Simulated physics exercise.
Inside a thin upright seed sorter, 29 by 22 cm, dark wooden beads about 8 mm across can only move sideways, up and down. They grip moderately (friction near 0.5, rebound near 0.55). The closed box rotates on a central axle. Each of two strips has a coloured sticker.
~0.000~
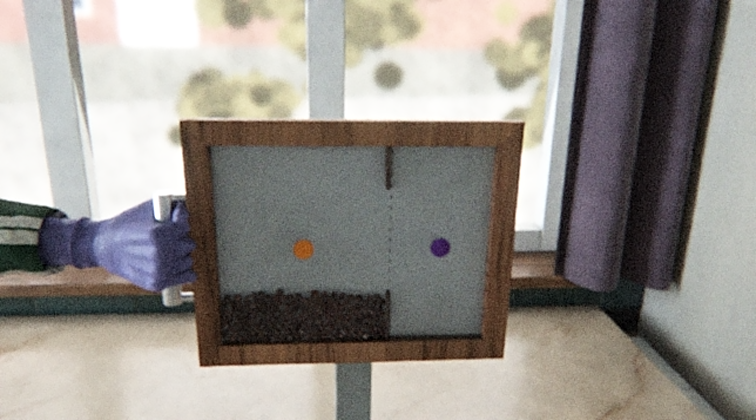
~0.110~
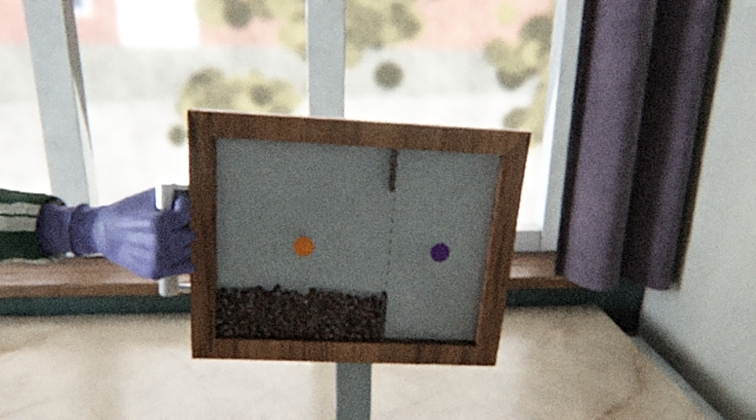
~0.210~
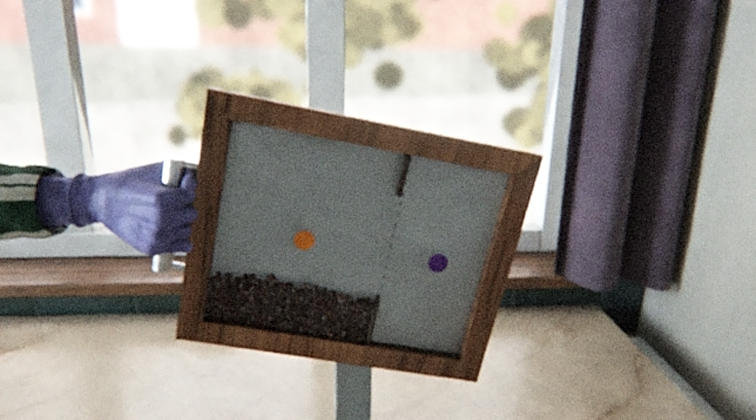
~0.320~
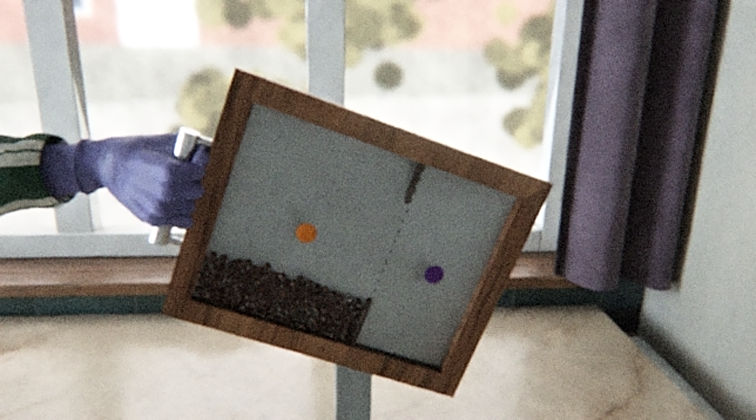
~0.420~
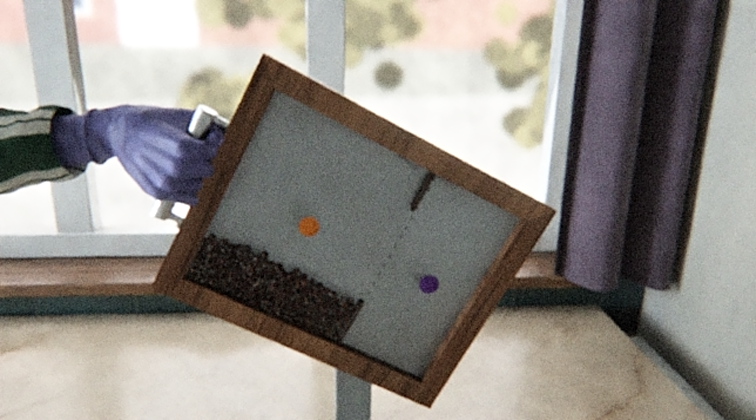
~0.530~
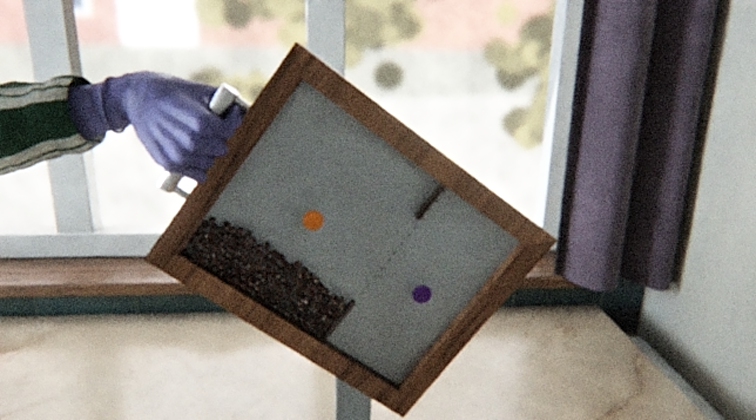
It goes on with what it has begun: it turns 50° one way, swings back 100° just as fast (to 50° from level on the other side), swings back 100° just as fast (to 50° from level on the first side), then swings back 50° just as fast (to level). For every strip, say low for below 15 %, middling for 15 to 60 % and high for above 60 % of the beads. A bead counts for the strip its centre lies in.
Orange high, purple middling.
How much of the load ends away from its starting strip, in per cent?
Roughly 25 per cent.
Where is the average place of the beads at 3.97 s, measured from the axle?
Some 4 cm left and 8 cm below.
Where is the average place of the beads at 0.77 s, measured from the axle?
About 8 cm left and 2 cm below.
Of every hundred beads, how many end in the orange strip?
About 75 per cent.
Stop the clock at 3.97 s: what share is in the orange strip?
About 75 per cent.
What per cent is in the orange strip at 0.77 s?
Some 100 per cent.
By 0.77 s, it stands 50° clockwise; the beads' middle is 8 cm left of and 2 cm below the centre; orange 100 %.
By 3.97 s, it stands 25° clockwise; the beads' middle is 4 cm left of and 8 cm below the centre; orange 75 %, purple 25 %.
By 4.36 s, it stands level; the beads' middle is 1 cm left of and 9 cm below the centre; orange 75 %, purple 25 %.
Settled by 4.8 s, it stands level; orange 75 %, purple 25 %.
